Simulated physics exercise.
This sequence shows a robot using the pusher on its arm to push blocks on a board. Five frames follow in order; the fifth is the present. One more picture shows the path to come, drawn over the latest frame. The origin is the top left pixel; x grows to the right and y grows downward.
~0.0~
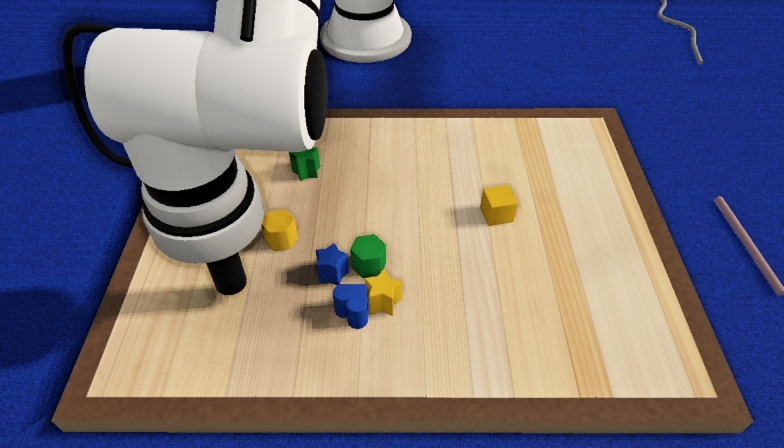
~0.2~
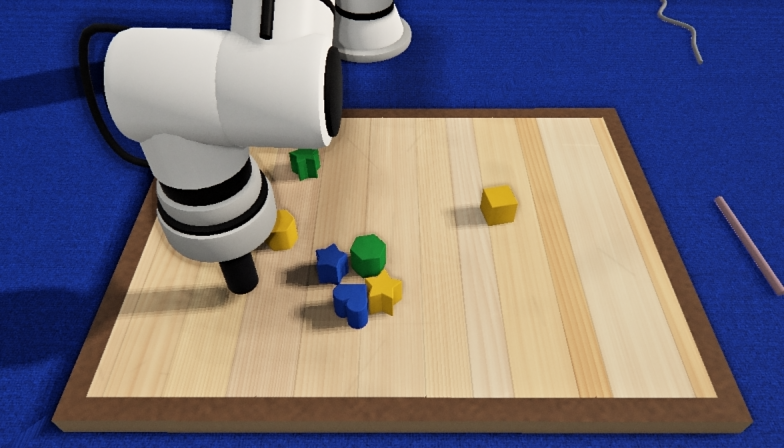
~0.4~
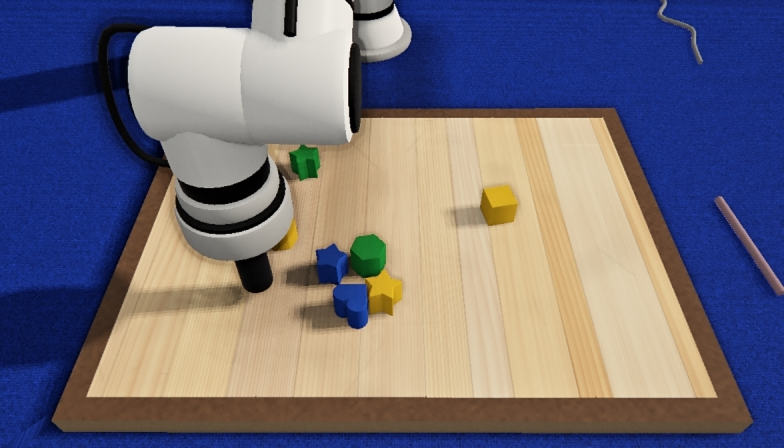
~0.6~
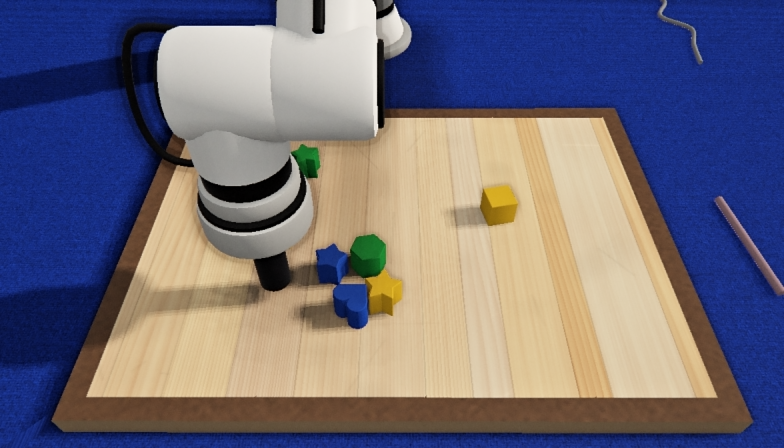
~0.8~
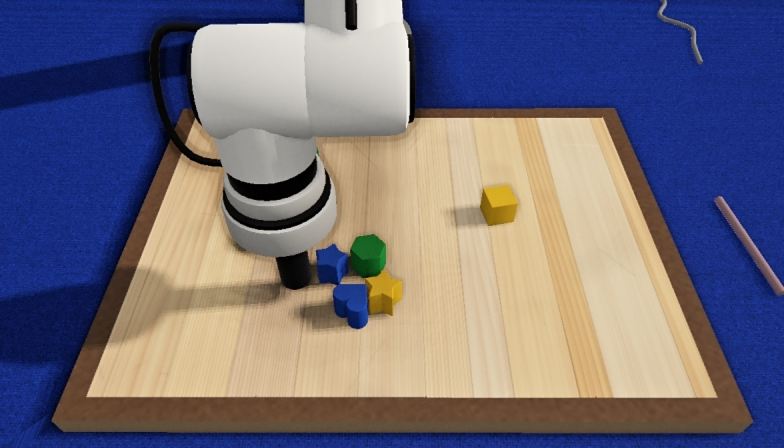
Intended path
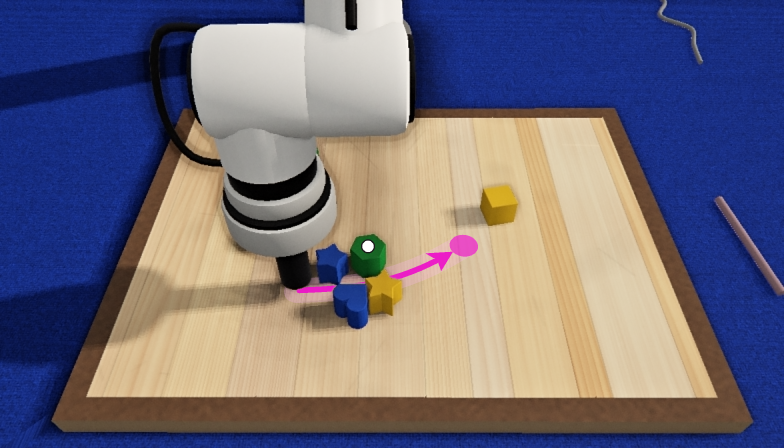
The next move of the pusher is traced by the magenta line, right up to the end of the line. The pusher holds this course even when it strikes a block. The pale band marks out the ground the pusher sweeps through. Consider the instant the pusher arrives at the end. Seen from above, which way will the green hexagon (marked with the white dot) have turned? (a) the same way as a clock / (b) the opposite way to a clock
I choose a.
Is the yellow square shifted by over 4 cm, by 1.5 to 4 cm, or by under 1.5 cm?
Short of 1.5 cm.
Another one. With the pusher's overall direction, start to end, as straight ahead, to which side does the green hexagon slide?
Facing the way the path runs, start to end, you'll find the green hexagon has shifted left.
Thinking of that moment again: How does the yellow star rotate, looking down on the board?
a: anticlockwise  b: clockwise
b - clockwise.
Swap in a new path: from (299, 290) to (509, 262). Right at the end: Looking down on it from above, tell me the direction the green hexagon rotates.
Its rotation is clockwise.
Drawn move, from (299, 290) via (360, 285) and (416, 270), ending at (464, 246); the dot is on the green hexagon.
What follows on the original path. One third of the way, pusher (359, 273); blue star (361, 246), turned 80° anticlockwise; green hexagon (385, 230), turned 15° clockwise.
Two thirds of the way, pusher (418, 257); blue star (365, 244), turned 110° anticlockwise; green hexagon (386, 225), turned 30° clockwise; yellow star (390, 283), turned 30° clockwise.
At the end, pusher (466, 233); blue star (365, 244), turned 110° anticlockwise; blue heart still; green hexagon (386, 225), turned 30° clockwise; yellow star (390, 283), turned 30° clockwise; yellow square still.
